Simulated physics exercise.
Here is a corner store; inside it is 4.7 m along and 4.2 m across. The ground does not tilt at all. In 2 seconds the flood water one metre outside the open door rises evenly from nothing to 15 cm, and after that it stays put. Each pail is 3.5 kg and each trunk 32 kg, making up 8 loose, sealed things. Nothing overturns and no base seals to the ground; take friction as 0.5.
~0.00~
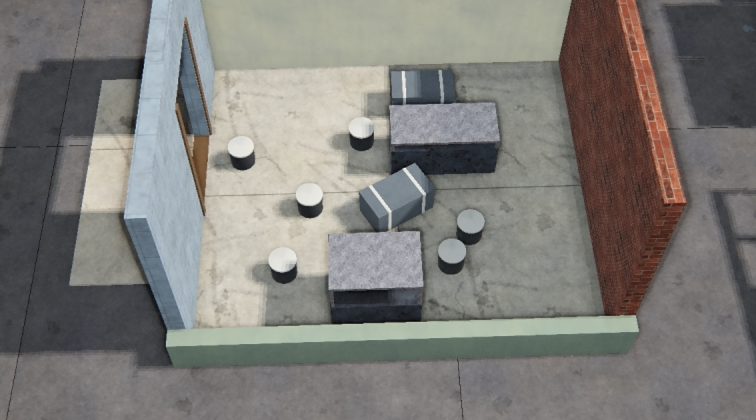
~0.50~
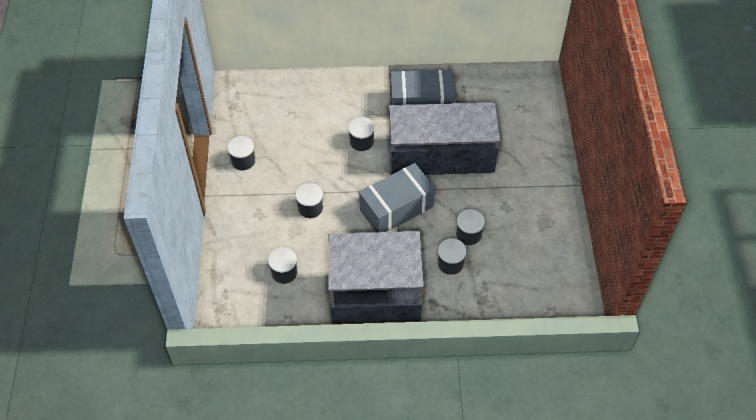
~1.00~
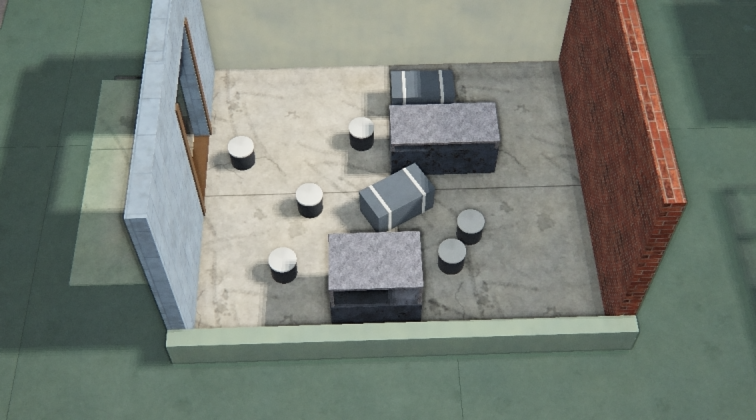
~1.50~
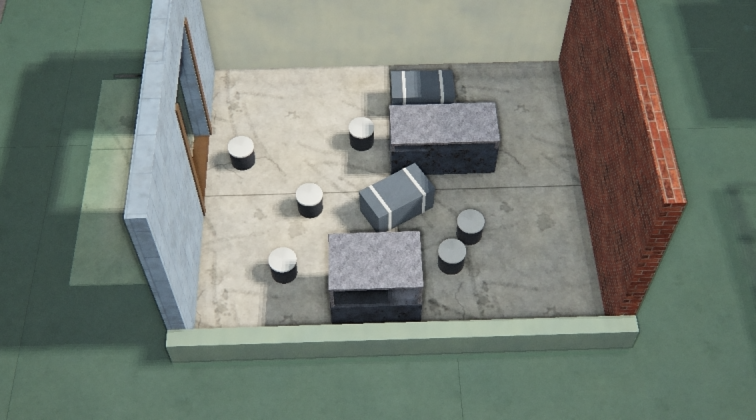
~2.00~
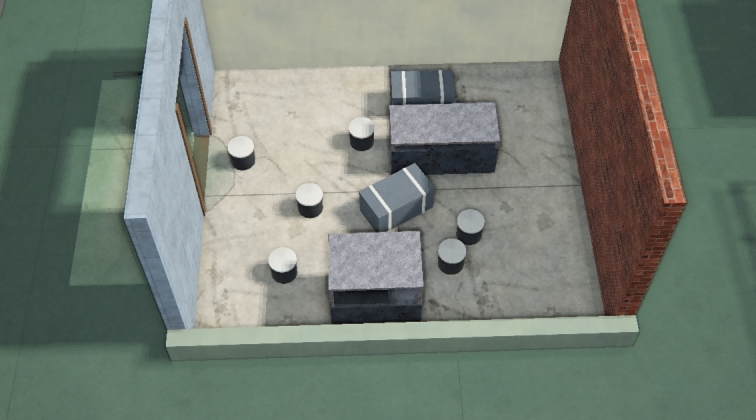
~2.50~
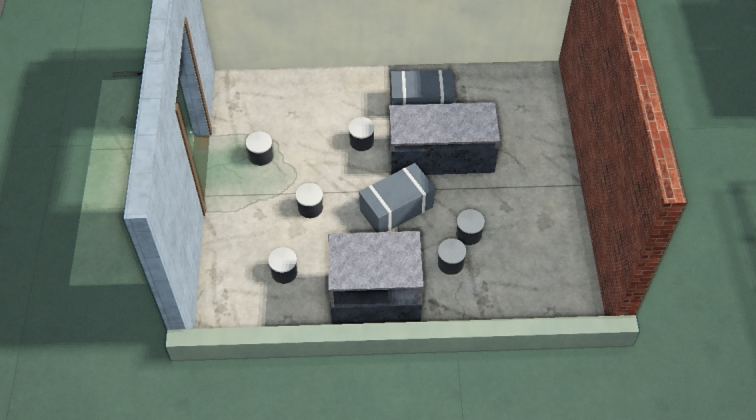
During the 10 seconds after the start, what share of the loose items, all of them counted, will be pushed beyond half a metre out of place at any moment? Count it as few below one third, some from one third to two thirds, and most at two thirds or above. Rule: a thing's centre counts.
Some.
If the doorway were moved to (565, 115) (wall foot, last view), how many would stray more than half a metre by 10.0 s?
Result: 1.
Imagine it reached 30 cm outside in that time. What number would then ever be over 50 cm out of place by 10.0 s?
Count: 7.
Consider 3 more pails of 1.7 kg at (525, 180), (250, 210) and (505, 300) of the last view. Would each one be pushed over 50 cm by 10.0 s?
One: Within it. Two: Beyond it. Three: Within it.
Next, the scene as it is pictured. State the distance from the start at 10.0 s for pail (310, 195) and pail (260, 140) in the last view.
Net displacement, in order: 200 cm; 400 cm.
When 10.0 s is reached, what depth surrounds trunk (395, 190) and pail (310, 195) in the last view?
Close to 6 and 3 centimetres.
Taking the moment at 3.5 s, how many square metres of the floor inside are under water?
Flooded: Near 4.5 m2.
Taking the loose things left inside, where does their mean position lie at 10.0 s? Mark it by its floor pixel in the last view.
Near (451, 186).
After 3.5 s 1 of 8 are over 50 cm from their spots; 0 afloat.
After 4.5 s 2 of 8 are over 50 cm from their spots; 0 afloat.
After 7.0 s 3 of 8 are over 50 cm from their spots; 0 afloat.
After 10.0 s 3 of 8 are over 50 cm from their spots, and 3 have been at some point; 1 afloat.
